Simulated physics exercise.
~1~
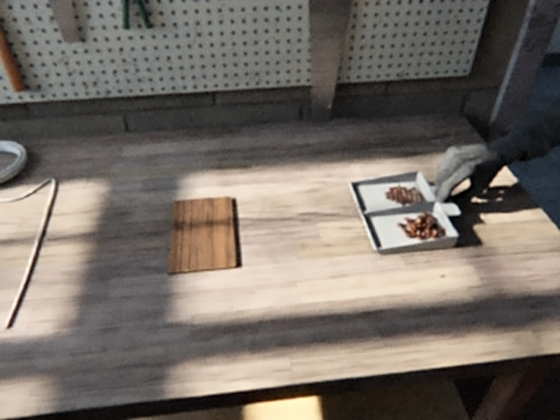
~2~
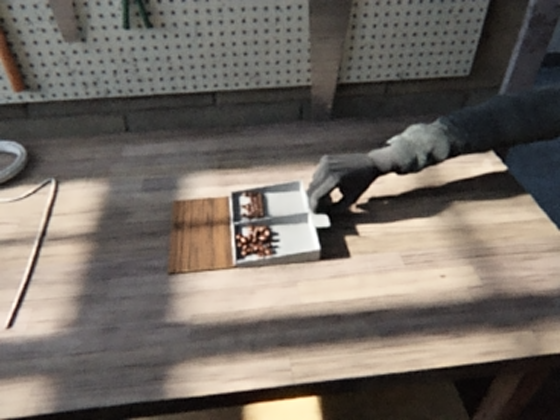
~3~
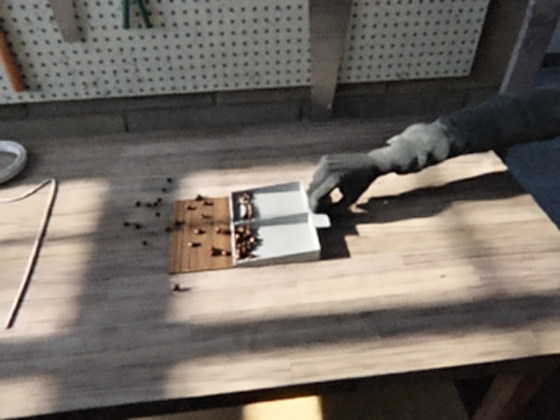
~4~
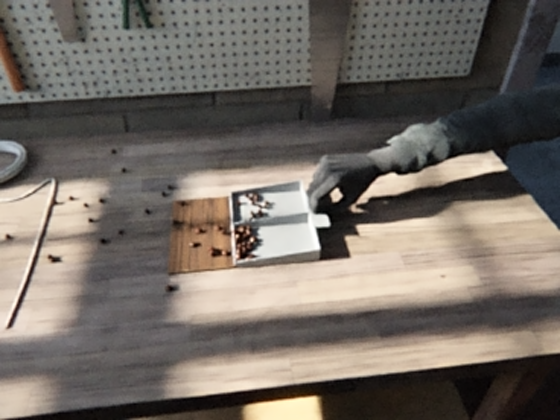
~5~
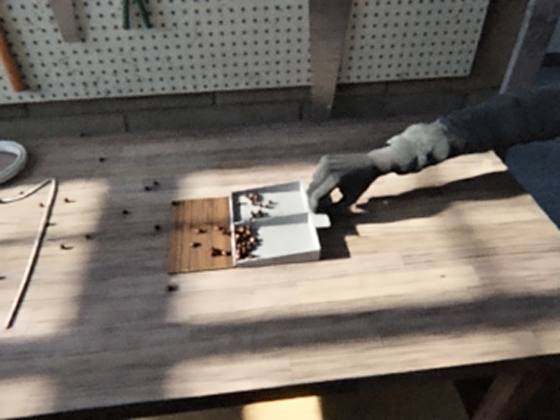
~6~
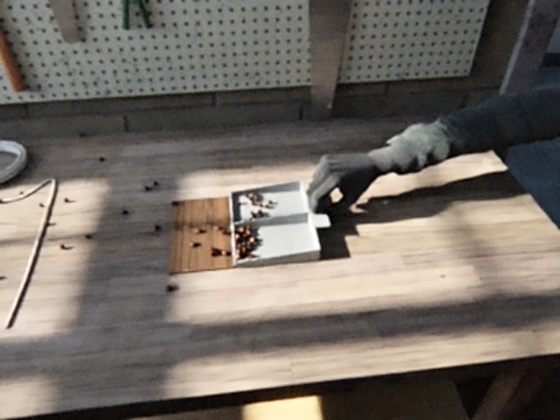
The clip shows a gloved hand sliding a shallow, divided white tray of small brown pieces left across a wooden workbench until it stops against a flat striped board. Some pieces from both batches scatter over the board and bench and come to rest, while others stay in the tray.
